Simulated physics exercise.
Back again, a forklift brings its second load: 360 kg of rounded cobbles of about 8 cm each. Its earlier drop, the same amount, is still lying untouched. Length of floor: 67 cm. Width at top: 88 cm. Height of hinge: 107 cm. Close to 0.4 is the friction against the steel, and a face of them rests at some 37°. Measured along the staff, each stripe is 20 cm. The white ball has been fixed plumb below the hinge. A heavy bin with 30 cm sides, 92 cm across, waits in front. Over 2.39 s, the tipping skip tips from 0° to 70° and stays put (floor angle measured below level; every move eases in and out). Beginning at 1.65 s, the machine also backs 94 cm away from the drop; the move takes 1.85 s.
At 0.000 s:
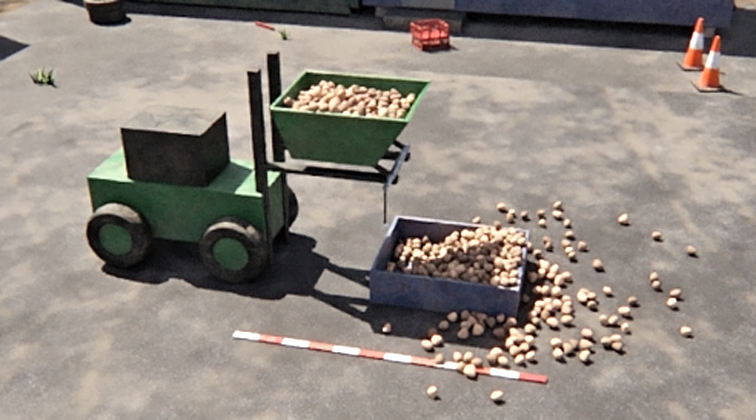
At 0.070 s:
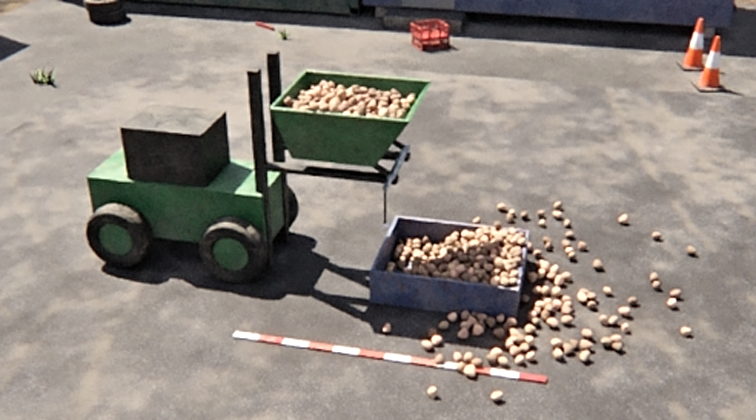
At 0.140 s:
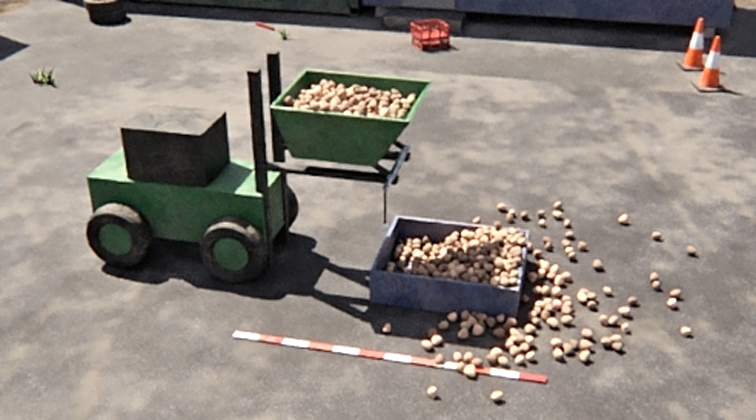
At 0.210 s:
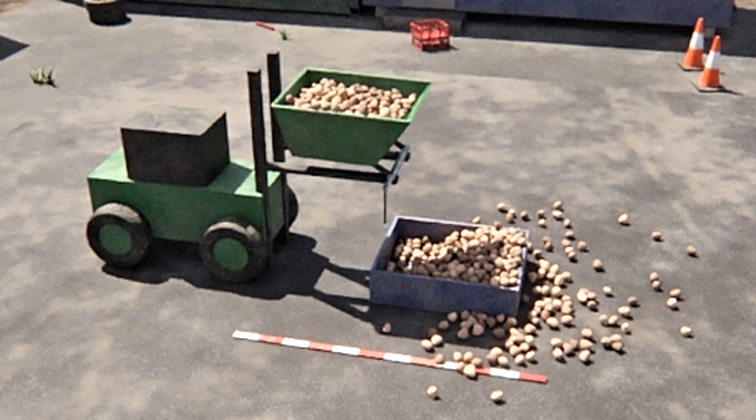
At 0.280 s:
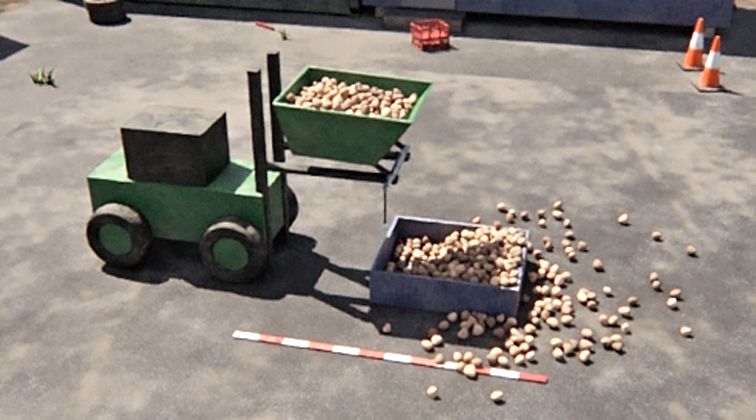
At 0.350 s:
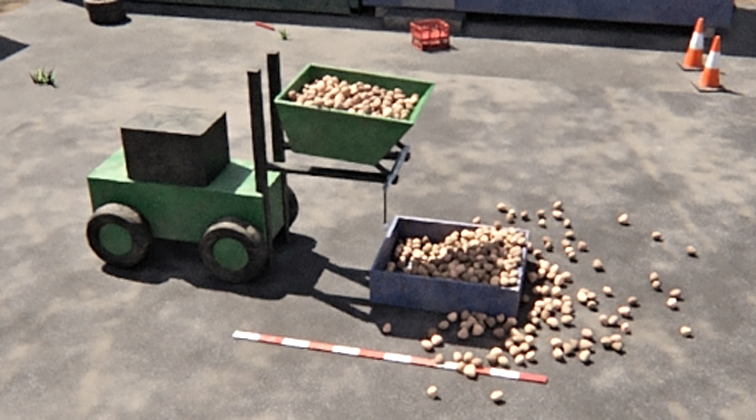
On a grey paved yard, a green forklift held a raised green skip of brownish stones above a blue bin and an earlier scattered pile, and the skip tilted very slightly to the right.
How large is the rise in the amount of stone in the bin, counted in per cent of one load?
55 %.
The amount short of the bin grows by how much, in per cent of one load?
Some 15 per cent.
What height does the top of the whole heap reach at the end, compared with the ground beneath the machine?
Close to 46 centimetres up.
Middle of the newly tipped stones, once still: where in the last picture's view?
In the last view, somewhere near (439, 262).
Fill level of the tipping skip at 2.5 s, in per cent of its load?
Some 45 %, roughly, is held.
After 1.8 s the floor is at 59°; in per cent of one load, 99 in the tipping skip, 78 in the bin, 22 beside or beyond the bin; the foremost stones are at (699, 296).
After 2.5 s the floor is at 70°; in per cent of one load, 46 in the tipping skip, 116 in the bin, 38 beside or beyond the bin; the foremost stones are at (699, 296).
After 4.0 s the floor is at 70°; in per cent of one load, 14 in the tipping skip, 9 short of the bin, 128 in the bin, 49 beside or beyond the bin; the foremost stones are at (716, 302).
After 6.4 s the floor is at 70°; in per cent of one load, 0 in the tipping skip, 17 short of the bin, 133 in the bin, 49 beside or beyond the bin; the foremost stones are at (716, 302). Net gain in the bin, 55.
